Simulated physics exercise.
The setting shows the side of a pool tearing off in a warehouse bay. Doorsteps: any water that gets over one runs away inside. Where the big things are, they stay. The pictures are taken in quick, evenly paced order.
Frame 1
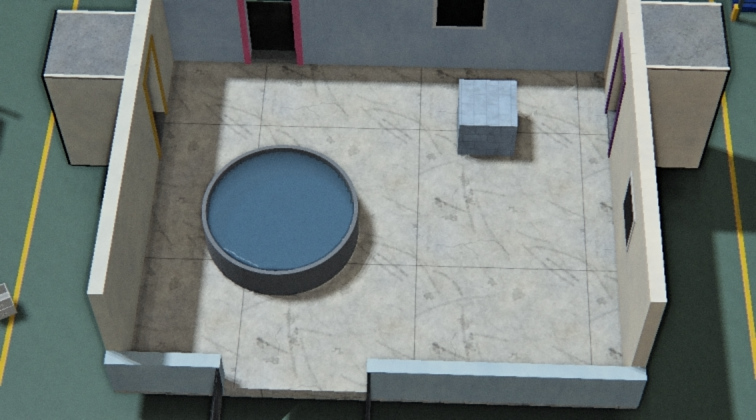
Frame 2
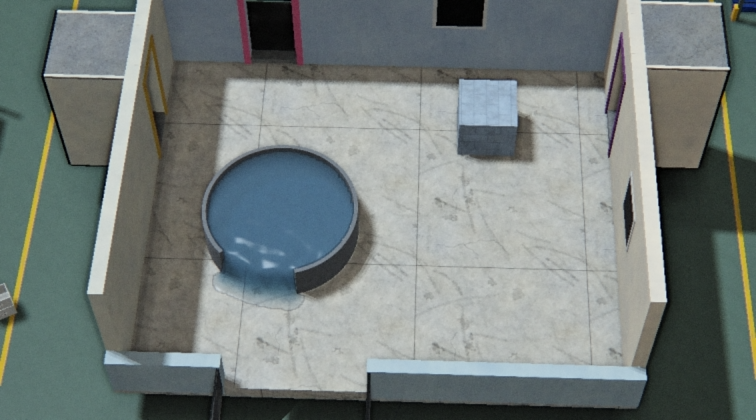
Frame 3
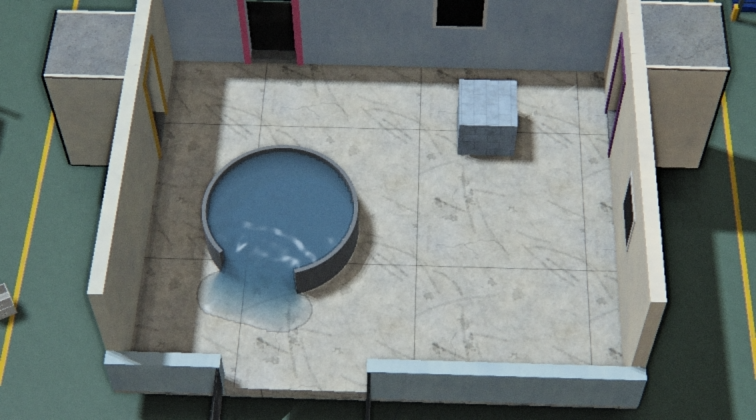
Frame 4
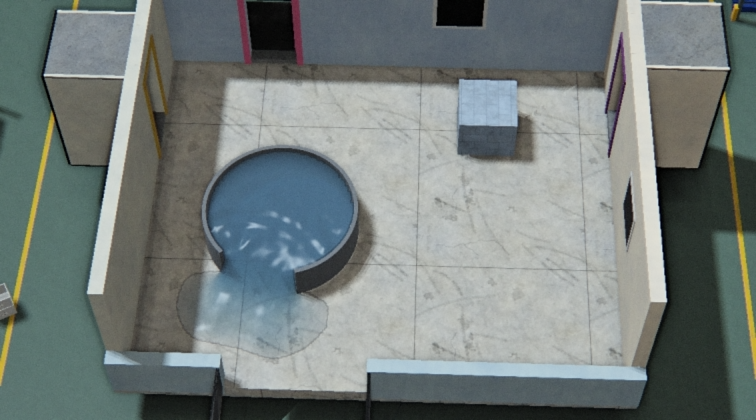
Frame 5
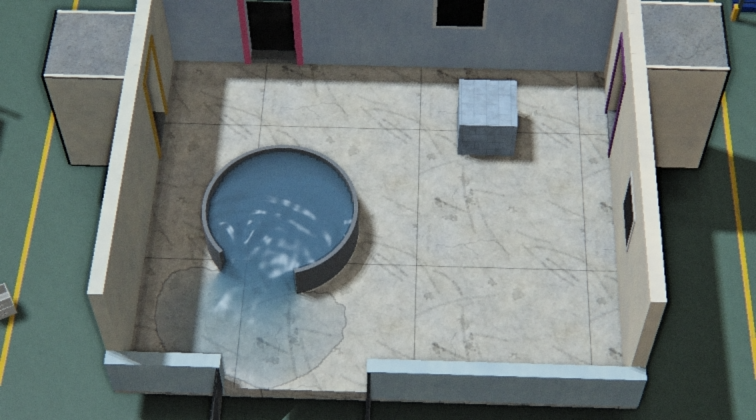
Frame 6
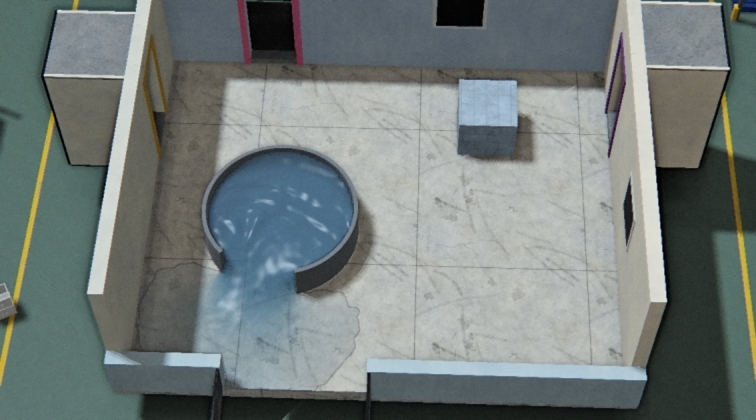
Warehouse bay with a round pool standing still, then its front side opening and water pouring out, spreading across the marble floor.
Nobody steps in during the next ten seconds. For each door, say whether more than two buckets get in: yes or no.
Pink door: No; yellow door: No; purple door: No.
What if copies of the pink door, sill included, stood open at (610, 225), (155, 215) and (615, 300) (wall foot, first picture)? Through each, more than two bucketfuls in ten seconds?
Going door by door: The first remains below the limit, the second remains below the limit, the third remains below the limit.
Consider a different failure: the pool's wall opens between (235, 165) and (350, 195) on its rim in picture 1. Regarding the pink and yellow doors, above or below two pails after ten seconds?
In short: The pink one passes that mark, the yellow one holds.
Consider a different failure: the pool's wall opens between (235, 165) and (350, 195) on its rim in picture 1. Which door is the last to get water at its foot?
That would be the purple-painted one.
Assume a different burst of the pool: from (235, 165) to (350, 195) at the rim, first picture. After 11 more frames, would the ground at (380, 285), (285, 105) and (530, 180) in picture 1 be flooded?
Going through them, the first would be still bare, the next submerged and the last submerged.
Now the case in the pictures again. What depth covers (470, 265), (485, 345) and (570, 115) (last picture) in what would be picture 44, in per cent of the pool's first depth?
Taking the places in turn, I get roughly 0, 0 and 0 percent.
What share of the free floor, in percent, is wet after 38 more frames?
I reckon 30 per cent or so.
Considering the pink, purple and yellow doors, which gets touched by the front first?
I'd say the yellow-painted one.
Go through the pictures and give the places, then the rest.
The first picture shows the round tank at (280, 210) is whole and still.
In the second picture, the front is at (218, 276), out from the gap at (257, 283).
In the third picture, water pours out at (257, 284) and has run to (303, 318).
In the fourth picture, water pours out at (257, 285) and has run to (191, 330).
In the fifth picture, the front is at a hidden place, out from the gap at (257, 285).
In the sixth picture, water pours out at (257, 285) and has run to a hidden place.
A moment on, water covers 15 % of the floor; the pink door not reached, the yellow door not reached, the purple door not reached.
Next, water covers 15 % of the floor; the pink door not reached, the yellow door not reached, the purple door not reached.
Then, water covers 20 % of the floor; the pink door not reached, the yellow door wet at the sill, nothing in, the purple door not reached.
Later, water covers 30 % of the floor; the pink door wet at the sill, nothing in, the yellow door wet at the sill, nothing in, the purple door not reached.
In the end, water covers 55 % of the floor; the pink door wet at the sill, nothing in, the yellow door wet at the sill, nothing in, the purple door not reached.
